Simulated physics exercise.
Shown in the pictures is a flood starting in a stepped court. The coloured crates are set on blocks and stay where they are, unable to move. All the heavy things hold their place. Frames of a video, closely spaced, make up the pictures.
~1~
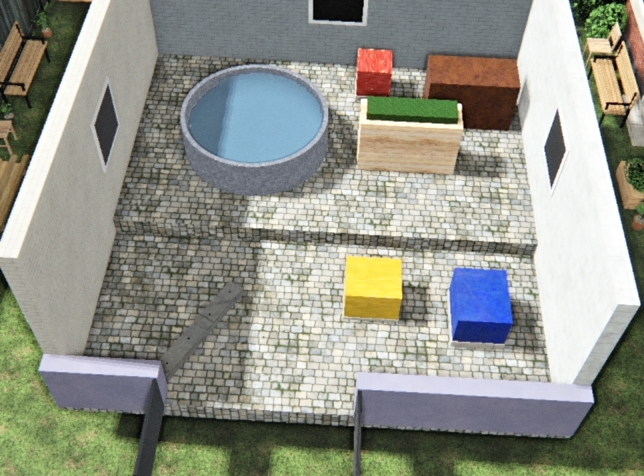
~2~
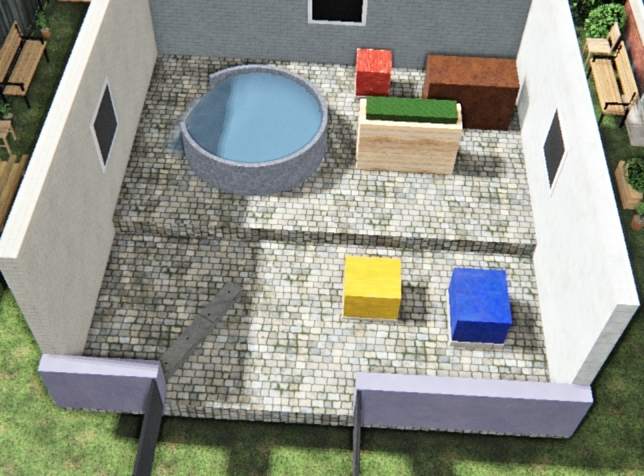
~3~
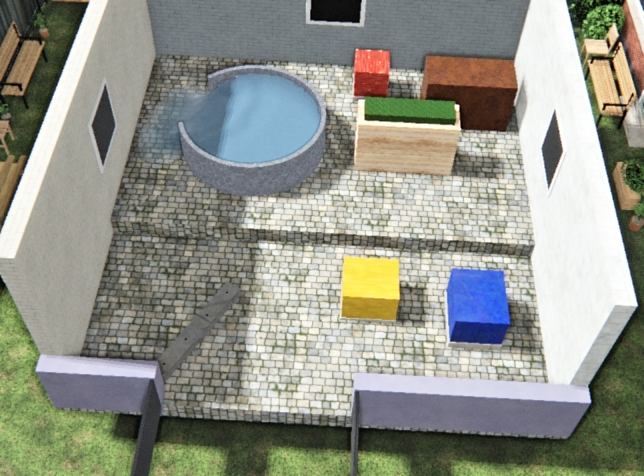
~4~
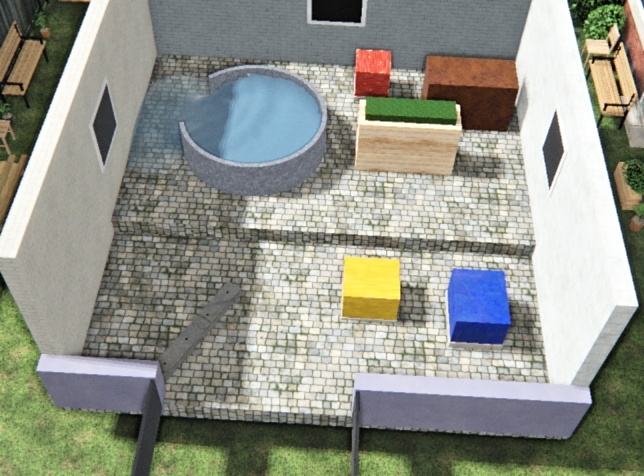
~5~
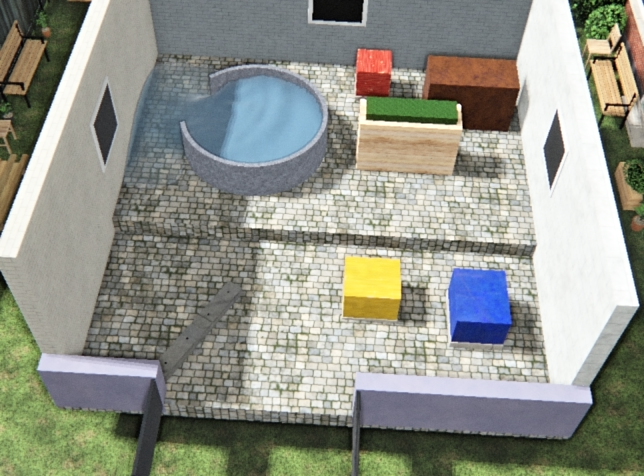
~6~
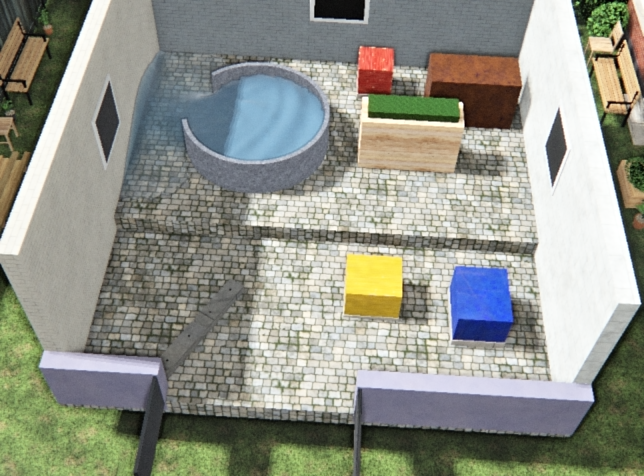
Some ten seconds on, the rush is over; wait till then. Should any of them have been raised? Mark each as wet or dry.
Blue crate: Dry; yellow crate: Wet; red crate: Wet.
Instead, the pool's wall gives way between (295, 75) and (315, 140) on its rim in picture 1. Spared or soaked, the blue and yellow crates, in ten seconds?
Then: The blue one takes water; the yellow one is wetted.
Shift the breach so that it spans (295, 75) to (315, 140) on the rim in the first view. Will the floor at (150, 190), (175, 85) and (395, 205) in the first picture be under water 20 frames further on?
In order: Spared, swamped, swamped.
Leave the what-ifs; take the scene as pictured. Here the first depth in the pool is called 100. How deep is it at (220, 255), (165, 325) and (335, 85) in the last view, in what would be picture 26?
First 4, next 14, last 25 in a hundred.
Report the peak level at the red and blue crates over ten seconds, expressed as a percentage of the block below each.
The first comes to 270 per cent and the second to 70 per cent.
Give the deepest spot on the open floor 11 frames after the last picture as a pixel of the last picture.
Check roughly (161, 51).
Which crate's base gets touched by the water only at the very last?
I'd say the crate marked blue is last.
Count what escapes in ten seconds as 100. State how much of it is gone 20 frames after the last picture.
It would be around 0 %.
A moment on, water covers 15 % of the floor; the blue crate not reached, the yellow crate not reached, the red crate not reached.
Next, water covers 30 % of the floor; the blue crate not reached, the yellow crate not reached, the red crate not reached.
Then, water covers 50 % of the floor; the blue crate not reached, the yellow crate not reached, the red crate water round its plinth.
Later, water covers 70 % of the floor; the blue crate not reached, the yellow crate water round its plinth, the red crate water round its plinth.
In the end, water covers 85 % of the floor; the blue crate stayed above the water, the yellow crate was topped, the red crate was topped.
